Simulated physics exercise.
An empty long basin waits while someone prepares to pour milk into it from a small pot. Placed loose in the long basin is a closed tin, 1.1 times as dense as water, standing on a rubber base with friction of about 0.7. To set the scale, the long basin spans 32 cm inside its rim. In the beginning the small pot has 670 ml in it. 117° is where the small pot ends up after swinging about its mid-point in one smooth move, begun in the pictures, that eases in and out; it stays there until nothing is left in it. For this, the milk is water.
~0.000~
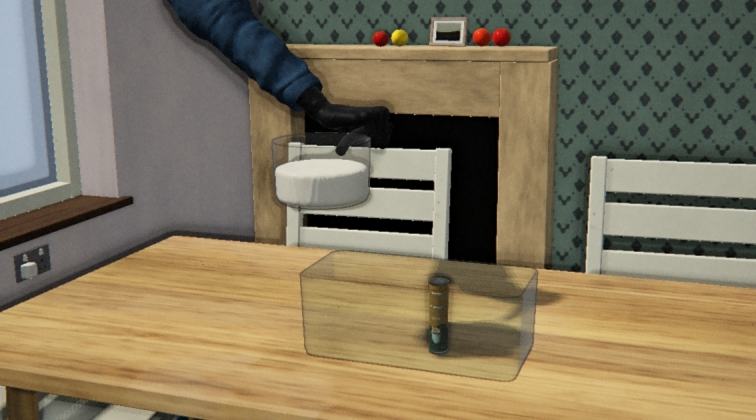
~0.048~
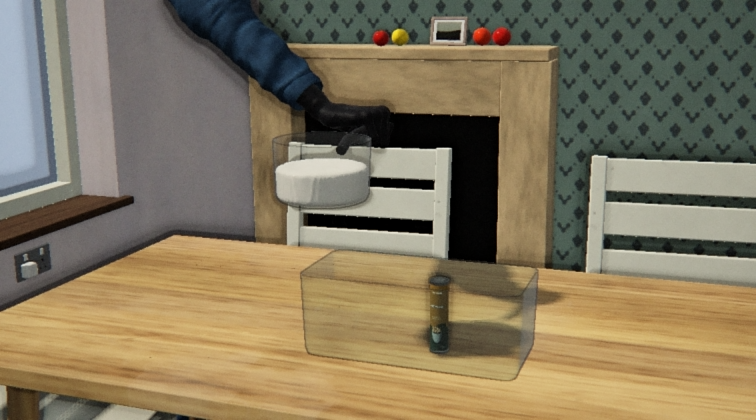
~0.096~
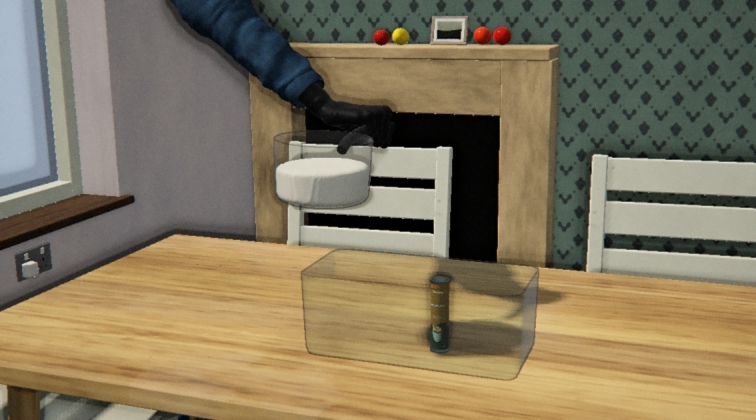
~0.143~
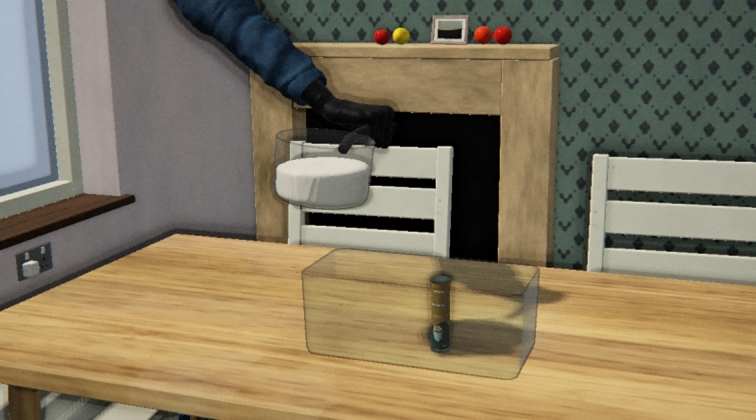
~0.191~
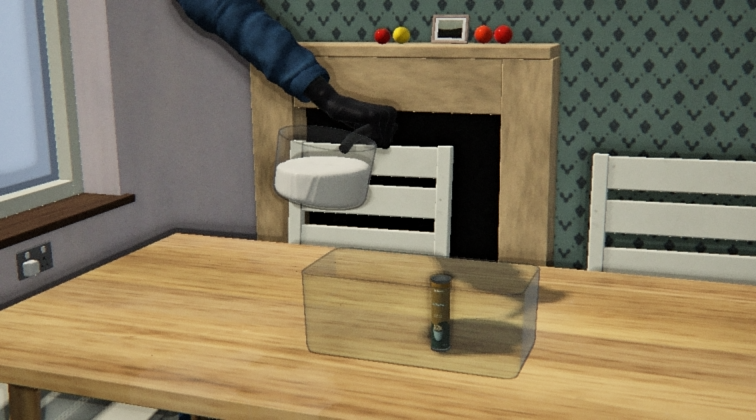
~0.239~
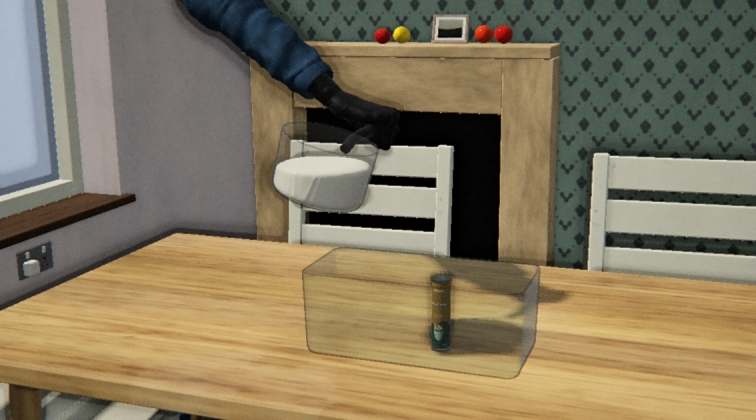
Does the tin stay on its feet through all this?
Yes.
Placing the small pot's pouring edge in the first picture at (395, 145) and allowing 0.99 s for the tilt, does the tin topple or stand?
It tumbles.
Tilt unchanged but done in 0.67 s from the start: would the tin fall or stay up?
The tin stays on its base.
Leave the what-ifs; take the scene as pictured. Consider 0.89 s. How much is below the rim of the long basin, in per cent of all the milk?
Reading: Approx. 78 %.
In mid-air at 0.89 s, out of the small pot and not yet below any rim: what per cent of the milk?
Airborne fraction: Approx. 12 %.
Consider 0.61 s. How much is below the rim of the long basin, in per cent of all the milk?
4 %, roughly.
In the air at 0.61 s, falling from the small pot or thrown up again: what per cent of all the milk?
It comes to about 32 percent.
After 0.61 s the tilt is 80° and 64 per cent is still to pour; the tin stands where it began.
After 0.89 s the tilt is 114° and 10 per cent is still to pour; the tin stands where it began.
After 1.18 s the tilt is 117° and 0 per cent is still to pour; the tin stands where it began.
After 1.49 s the tilt is 117° and 0 per cent is still to pour; the tin stands where it began.
In the end the tin stands where it began.
